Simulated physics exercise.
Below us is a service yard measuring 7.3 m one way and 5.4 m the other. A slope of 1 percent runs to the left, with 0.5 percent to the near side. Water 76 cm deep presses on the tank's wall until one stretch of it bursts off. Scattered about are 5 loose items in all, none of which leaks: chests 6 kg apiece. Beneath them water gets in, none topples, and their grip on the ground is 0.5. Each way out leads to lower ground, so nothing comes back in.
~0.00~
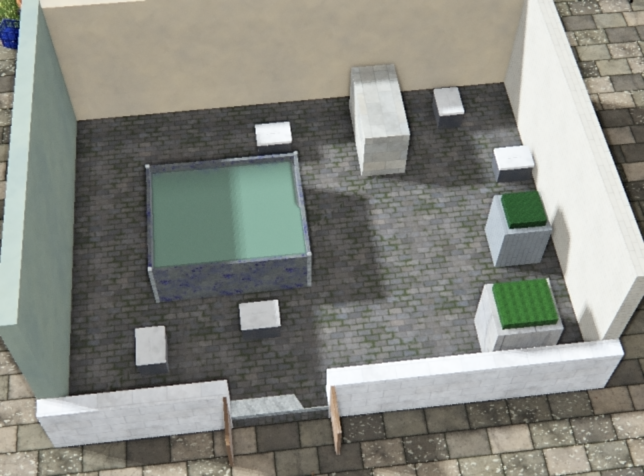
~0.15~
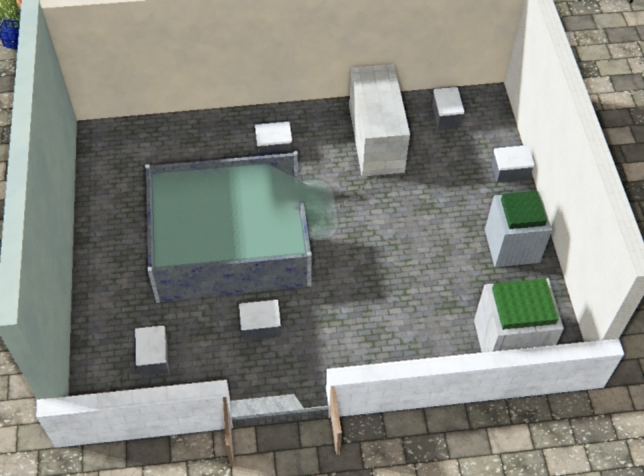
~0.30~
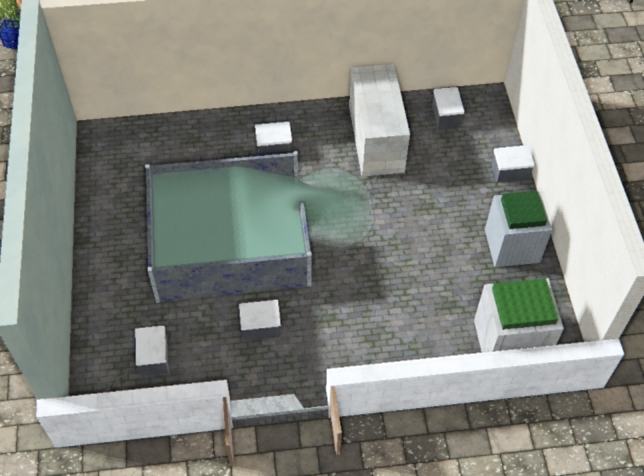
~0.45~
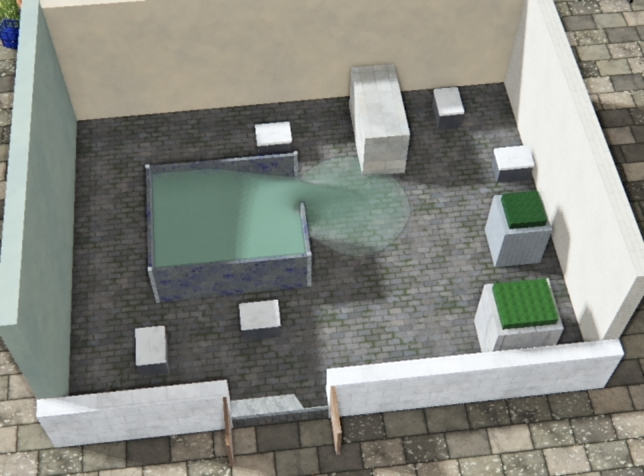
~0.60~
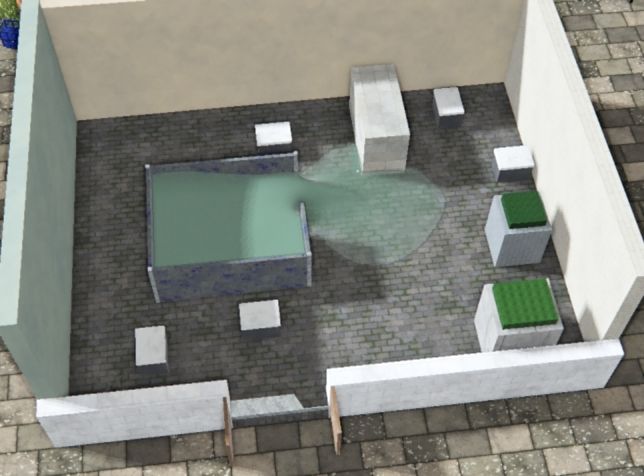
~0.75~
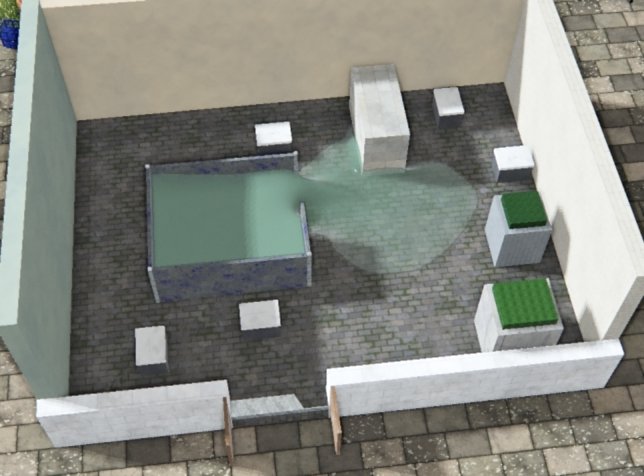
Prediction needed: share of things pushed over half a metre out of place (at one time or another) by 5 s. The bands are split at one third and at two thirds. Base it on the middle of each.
Inside the middle range.
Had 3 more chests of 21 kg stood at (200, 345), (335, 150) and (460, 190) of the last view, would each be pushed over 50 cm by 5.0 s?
In order: Within it, beyond it, beyond it.
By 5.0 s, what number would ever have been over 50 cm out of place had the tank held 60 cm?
With that change, 2 of them.
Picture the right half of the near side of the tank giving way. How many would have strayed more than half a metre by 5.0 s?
In that case the number is 1.
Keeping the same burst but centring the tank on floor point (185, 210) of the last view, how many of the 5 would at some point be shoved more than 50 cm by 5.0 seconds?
That would give 3.
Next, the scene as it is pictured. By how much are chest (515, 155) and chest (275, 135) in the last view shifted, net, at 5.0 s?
The first is off by 200 cm, the second by 20 cm.
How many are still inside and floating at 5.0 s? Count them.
Just then, the number is 2.
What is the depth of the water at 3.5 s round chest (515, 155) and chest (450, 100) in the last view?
Around 12 cm and 8 cm.
After 1.1 s 0 of 5 are over 50 cm from their spots; 0 afloat.
After 2.2 s 0 of 5 are over 50 cm from their spots; 1 afloat.
After 3.5 s 1 of 5 are over 50 cm from their spots; 2 afloat.
After 5.0 s 2 of 5 are over 50 cm from their spots, and 2 have been at some point; 2 afloat.
